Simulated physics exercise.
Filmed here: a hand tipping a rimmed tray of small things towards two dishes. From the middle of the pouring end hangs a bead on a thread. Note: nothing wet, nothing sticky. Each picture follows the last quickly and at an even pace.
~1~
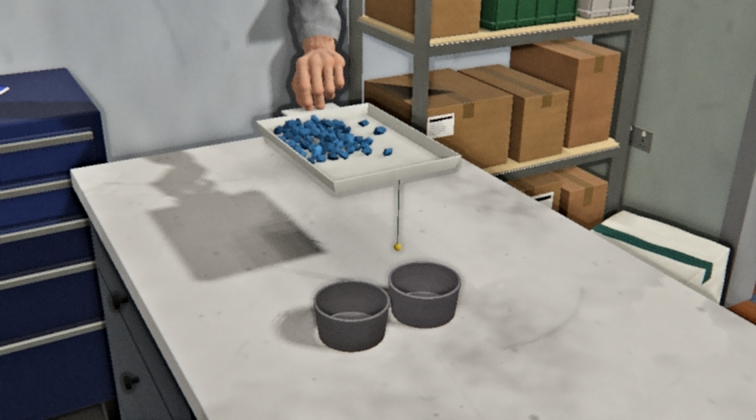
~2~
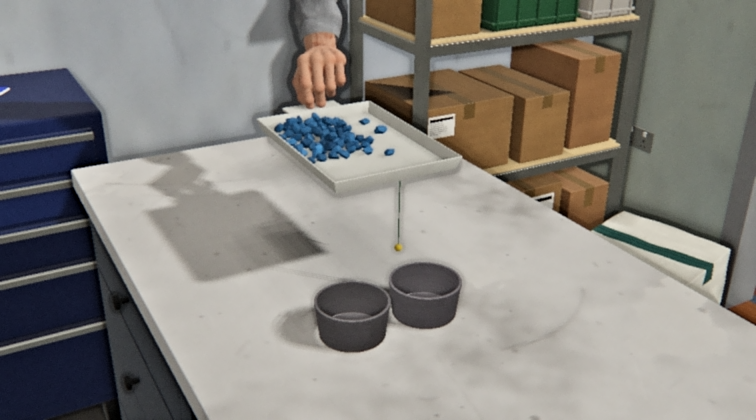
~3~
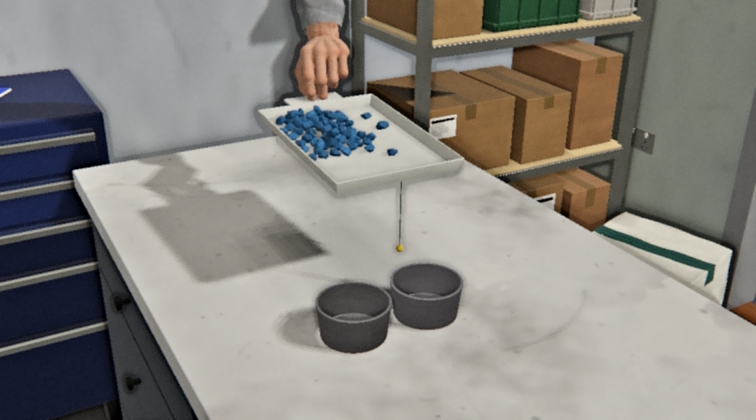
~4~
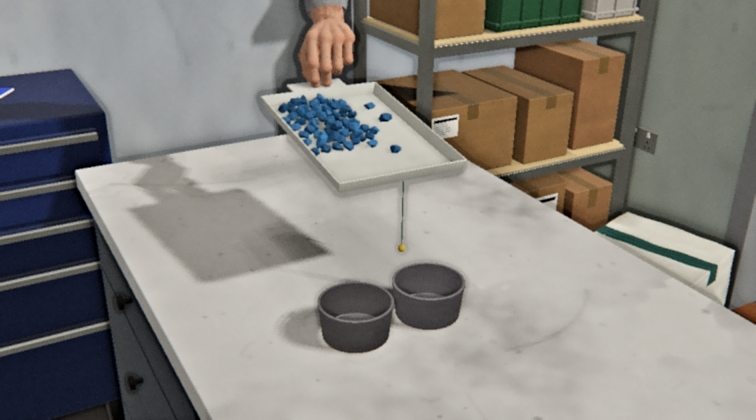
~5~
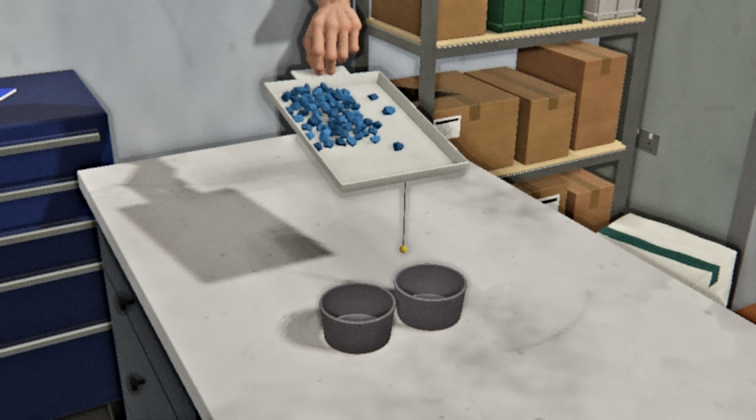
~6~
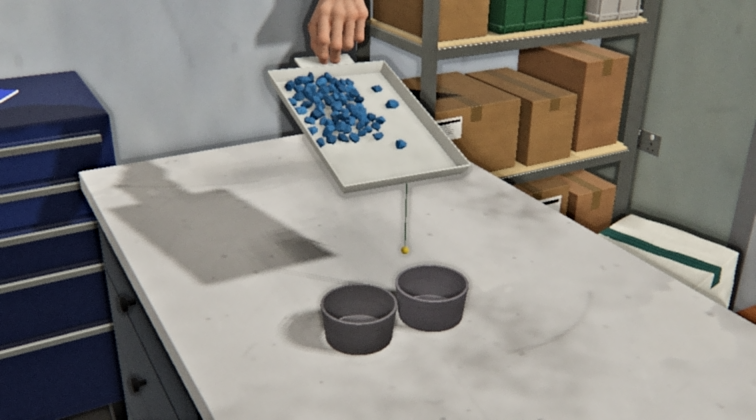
We see a hand holding a pale rimmed tray of small blue stones above two dark dishes on a table, a yellow bead hanging from its front edge; the hand gradually raises the back, steepening the tray's slope.
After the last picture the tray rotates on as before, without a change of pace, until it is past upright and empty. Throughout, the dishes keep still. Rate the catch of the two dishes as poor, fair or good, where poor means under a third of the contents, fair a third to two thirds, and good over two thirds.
The catch is fair.
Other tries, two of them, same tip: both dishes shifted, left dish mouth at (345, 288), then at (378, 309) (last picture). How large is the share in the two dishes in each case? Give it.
First position: Some 30 %; second position: Some 40 %.
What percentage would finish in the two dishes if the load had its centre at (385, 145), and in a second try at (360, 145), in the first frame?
Roughly 50 per cent, then roughly 40 per cent.
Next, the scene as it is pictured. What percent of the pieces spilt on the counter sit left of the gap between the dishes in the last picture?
Near 0 per cent.
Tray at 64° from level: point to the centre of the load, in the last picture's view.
In the last view the centre sits at roughly (416, 172).
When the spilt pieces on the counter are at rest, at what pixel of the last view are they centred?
Estimated middle: Around (496, 300).
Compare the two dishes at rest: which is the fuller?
Looks like the right-placed one wins this one.
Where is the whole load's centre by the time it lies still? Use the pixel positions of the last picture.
Around (447, 307).
Soon, tray tipped steeply; most on the tray; about a quarter in the air.
A while on, tray tipped past a quarter turn; about a quarter on the tray; a small part in the left dish; about a quarter in the right dish; about a third outside both; a small part in the air.
Towards the end, tray tipped past a quarter turn; a small part in the left dish; about a third in the right dish; about half outside both.
Finally, tray tipped past a quarter turn; a small part in the left dish; about a third in the right dish; about half outside both.
